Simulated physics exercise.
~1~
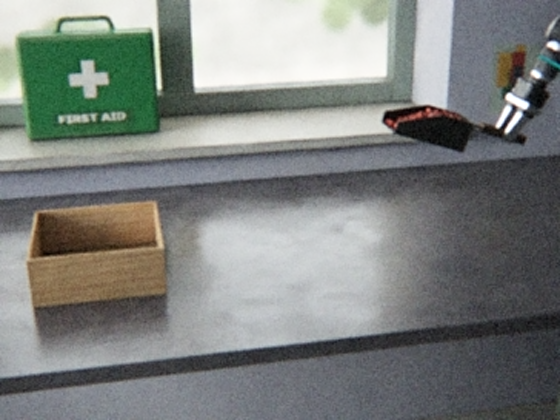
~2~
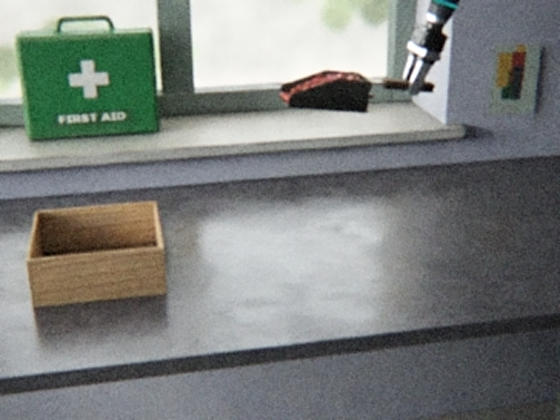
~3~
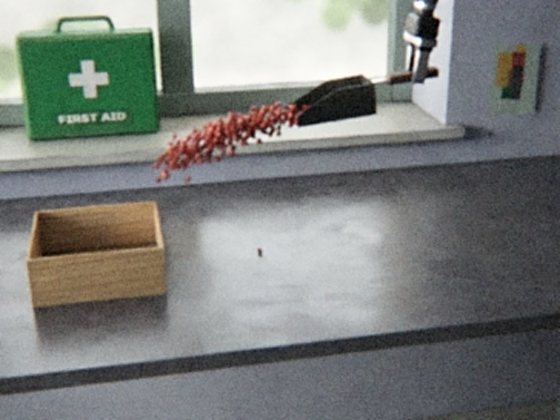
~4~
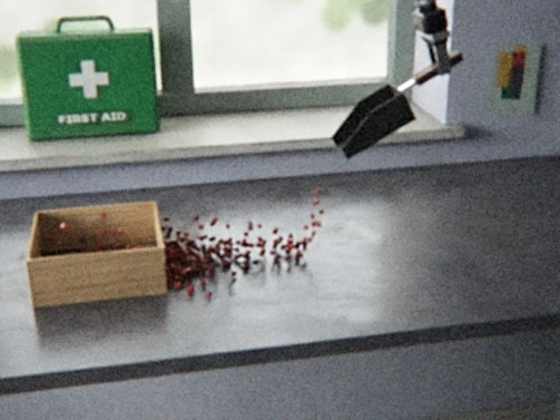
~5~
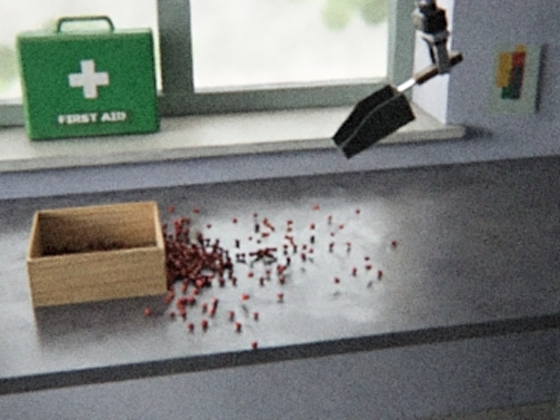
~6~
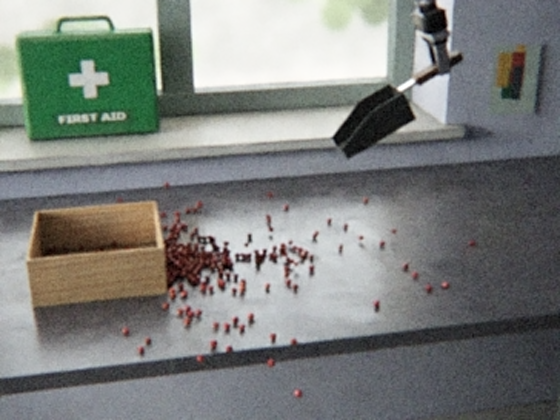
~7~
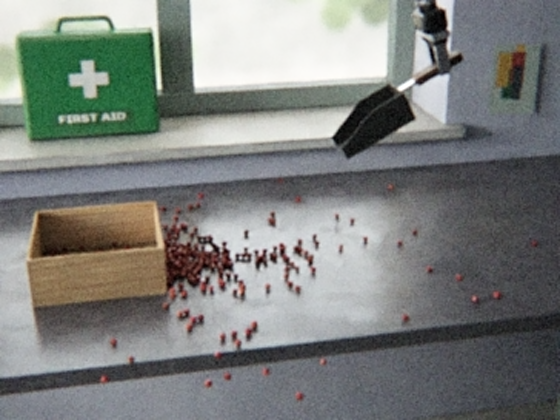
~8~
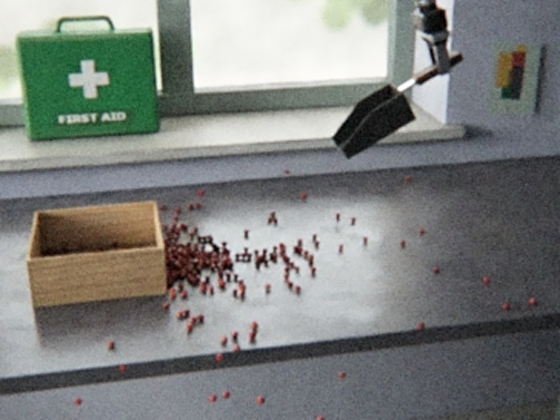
The footage shows a robot arm swinging a dark scoop of red beads leftward over a grey table and tipping it toward a wooden box; some beads land inside, but most spill and scatter across the table, some rolling off the front edge, while the emptied scoop holds still.
